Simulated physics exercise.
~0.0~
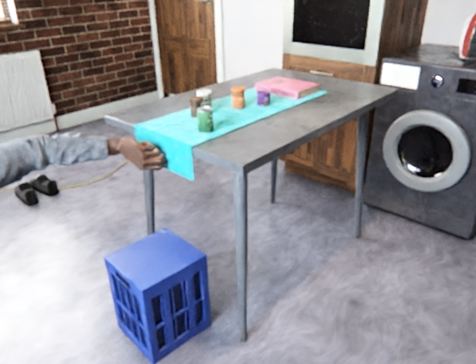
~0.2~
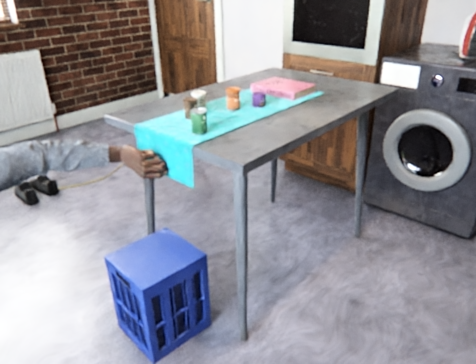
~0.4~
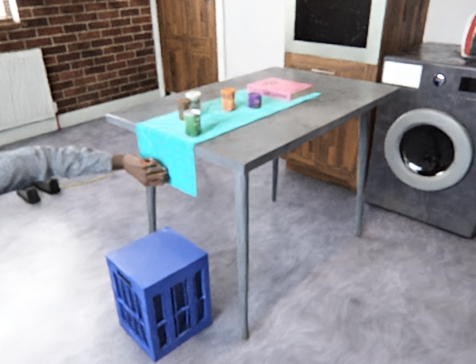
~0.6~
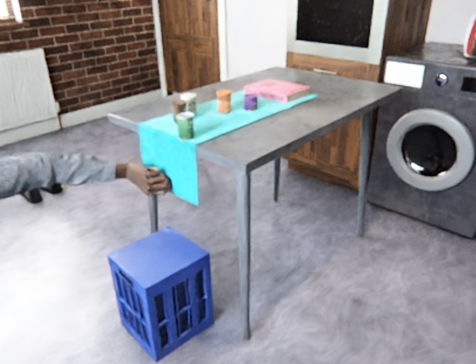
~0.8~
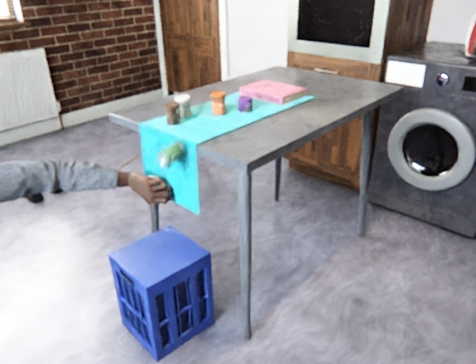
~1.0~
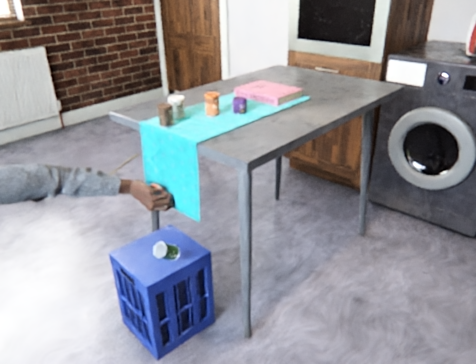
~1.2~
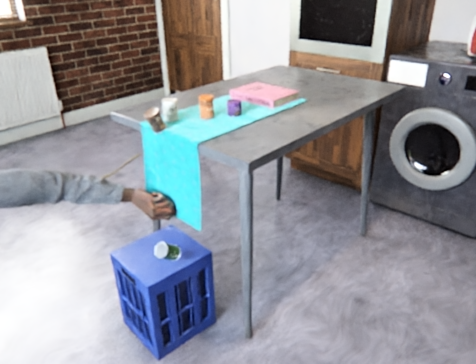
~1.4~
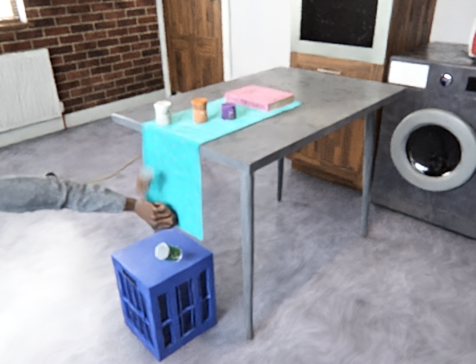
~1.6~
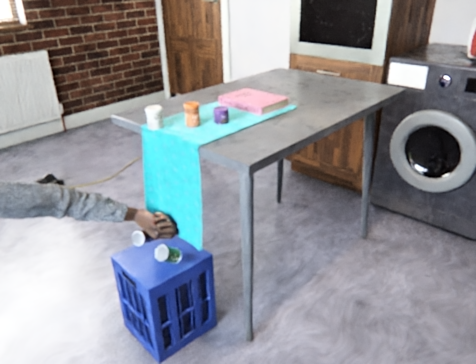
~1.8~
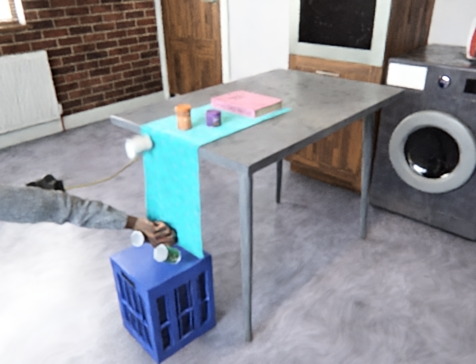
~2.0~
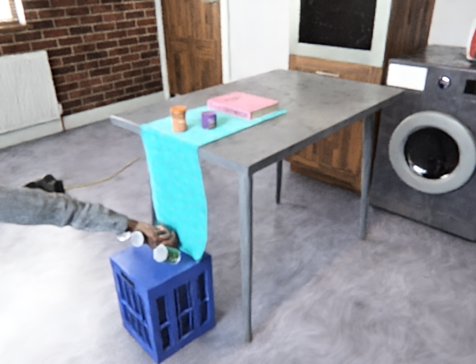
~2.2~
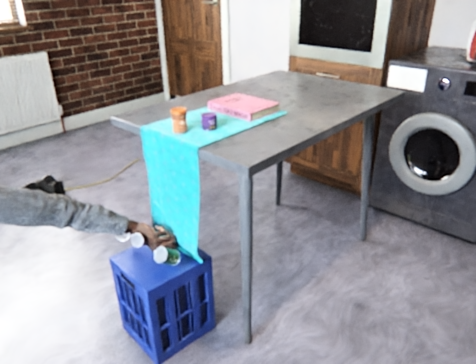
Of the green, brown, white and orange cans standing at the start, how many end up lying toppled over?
Three of them end up toppled, the green, brown and white cans, while the orange can still stands on the table.
